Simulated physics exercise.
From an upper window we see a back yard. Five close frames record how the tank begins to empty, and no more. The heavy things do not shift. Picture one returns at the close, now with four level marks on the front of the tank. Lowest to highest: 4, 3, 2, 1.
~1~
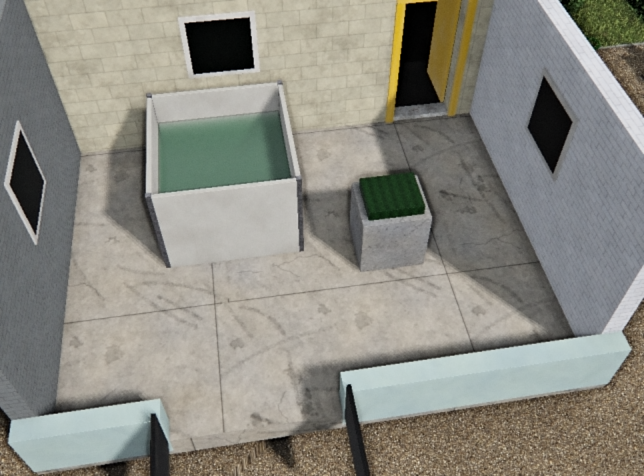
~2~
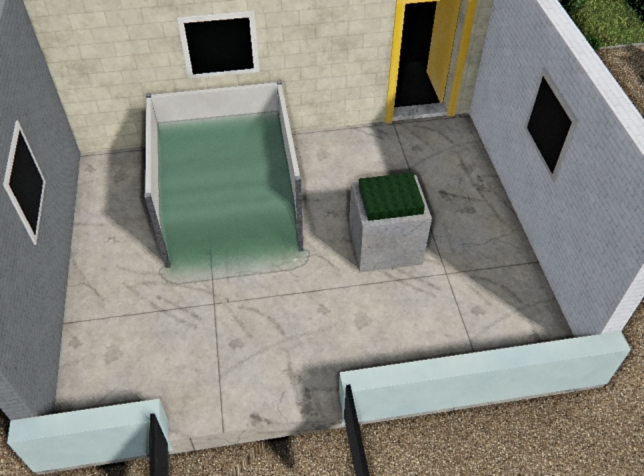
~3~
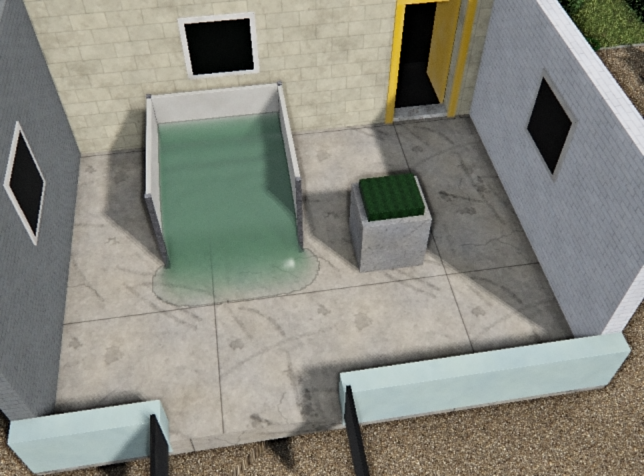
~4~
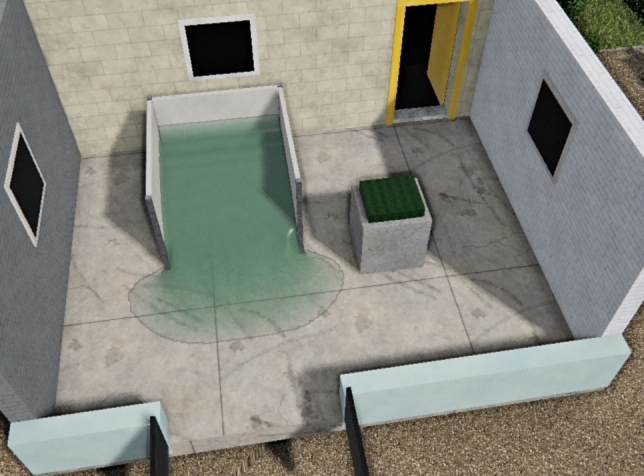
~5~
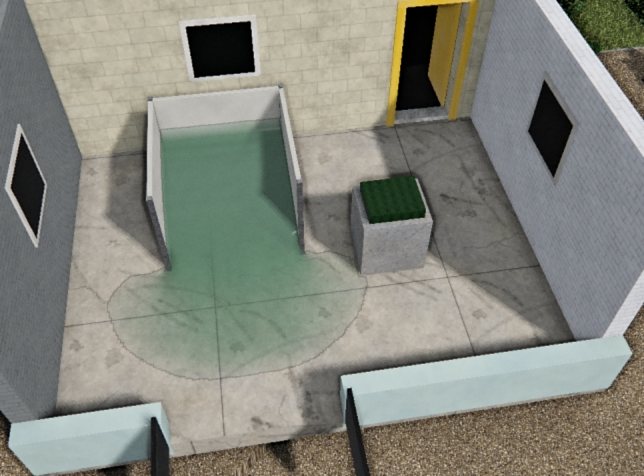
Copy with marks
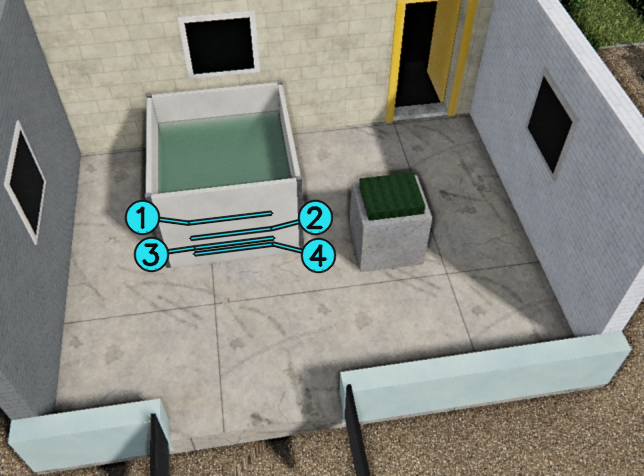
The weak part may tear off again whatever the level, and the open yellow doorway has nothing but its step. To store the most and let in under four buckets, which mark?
1 is the one.
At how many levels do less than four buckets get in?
All four.
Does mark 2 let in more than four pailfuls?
No, that is safe.
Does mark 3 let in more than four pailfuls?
No, that is safe.
On the marked copy, 1 at (229, 218); 2 at (232, 233); 3 at (233, 243); 4 at (234, 249); from the bottom up 4, 3, 2, 1.
If 1 is chosen, a bucket or two gets in.
If 2 is chosen, nothing gets over.
If 3 is chosen, nothing gets over.
If 4 is chosen, nothing gets over.
